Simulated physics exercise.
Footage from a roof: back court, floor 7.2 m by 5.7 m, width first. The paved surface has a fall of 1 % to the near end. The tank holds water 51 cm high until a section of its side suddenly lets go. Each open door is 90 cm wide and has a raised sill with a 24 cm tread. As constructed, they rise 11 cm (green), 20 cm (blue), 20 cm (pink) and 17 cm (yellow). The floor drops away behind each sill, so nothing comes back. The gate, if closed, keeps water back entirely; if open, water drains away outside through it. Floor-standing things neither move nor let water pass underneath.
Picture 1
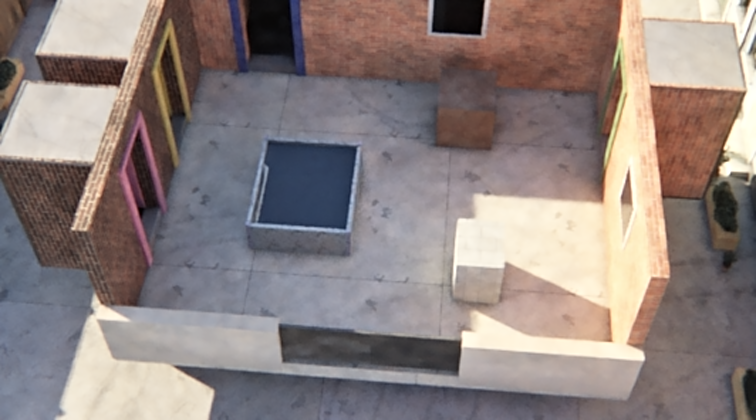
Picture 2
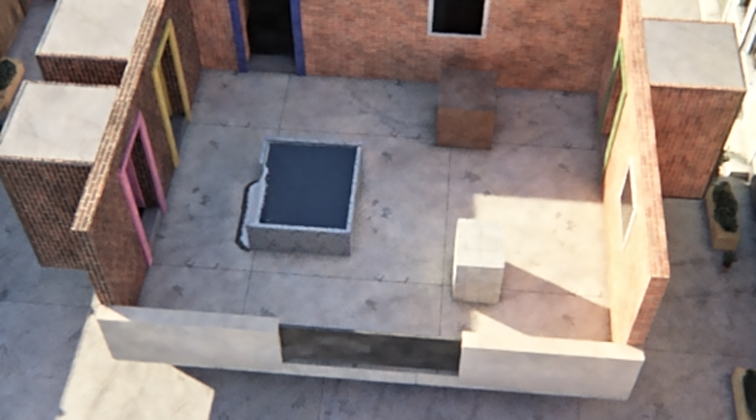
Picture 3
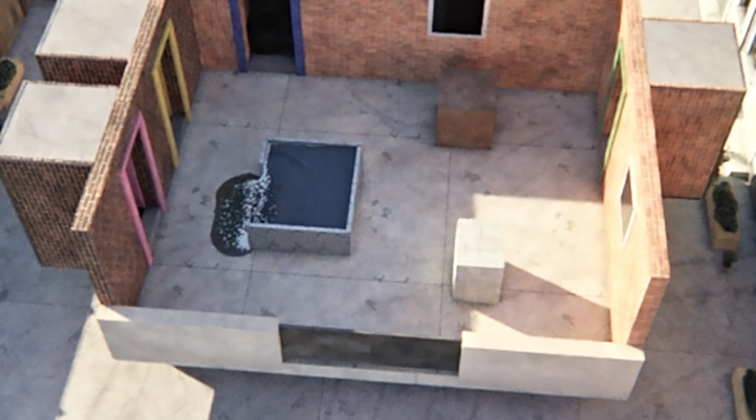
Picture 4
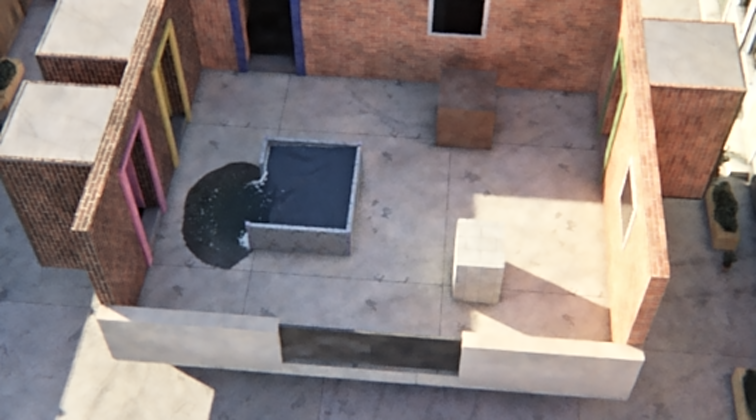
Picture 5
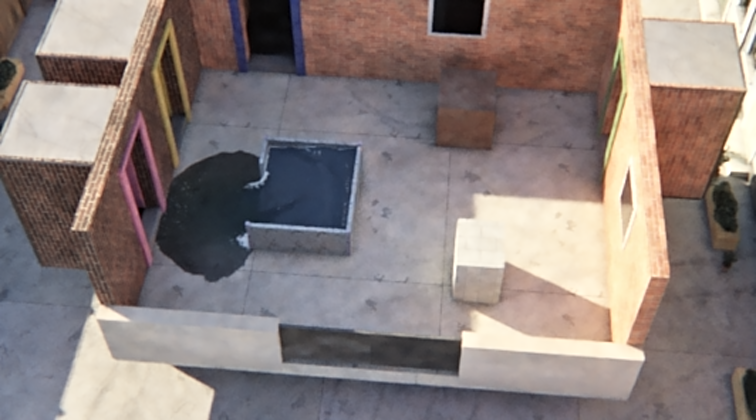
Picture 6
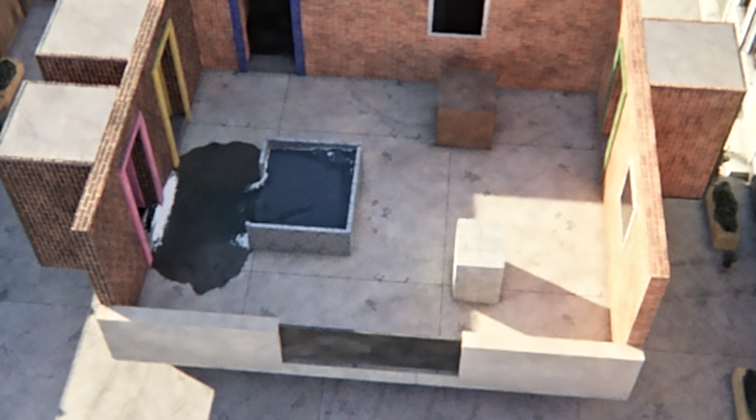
The clip opens on a walled brick courtyard seen from above, a square tank of dark water standing still on the paving. Water pours from the tank's left side, foaming as it lands, then spreads in a widening dark pool that reaches the left wall beside the pink-framed door.
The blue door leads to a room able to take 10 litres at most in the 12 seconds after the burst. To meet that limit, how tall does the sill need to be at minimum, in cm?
At least 6.5 cm or so.
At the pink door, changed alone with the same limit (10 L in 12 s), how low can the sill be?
Pink: 28 cm.
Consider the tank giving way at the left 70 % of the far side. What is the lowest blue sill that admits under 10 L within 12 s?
Then roughly 19 cm.
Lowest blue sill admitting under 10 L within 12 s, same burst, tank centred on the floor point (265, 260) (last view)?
I'd put it at close to 7.0 cm.
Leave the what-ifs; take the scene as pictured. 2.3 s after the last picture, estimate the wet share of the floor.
Some 30 per cent is wet.
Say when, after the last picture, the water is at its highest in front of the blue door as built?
I'd say near 2.8 seconds.
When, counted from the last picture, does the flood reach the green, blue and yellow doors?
Green = 8.0 s, blue = 1.8 s, yellow = 0.2 s.
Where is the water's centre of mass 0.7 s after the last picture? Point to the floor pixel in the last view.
(257, 211).
Then, 0.7 s after the last picture water covers 15 % of the floor, deepest (32 cm) near (159, 230); it has not reached the blue door.
Then, 2.3 s after the last picture water covers 30 % of the floor, deepest (26 cm) near (130, 336); 10 cm at the blue door, 0 litres in over its 20 cm sill.
Then, 11.3 s after the last picture water covers 95 % of the floor, deepest (8 cm) near (381, 356); 1 cm at the blue door, 0 litres in over its 20 cm sill.
At the blue door as built, the water peaked near 10 cm, 2.7 s after the last picture.
With a sill of 6 cm, 14 litres would have come in within the 12 s; with 8 cm, 4 litres. So under 10 litres takes about 6.5 cm.
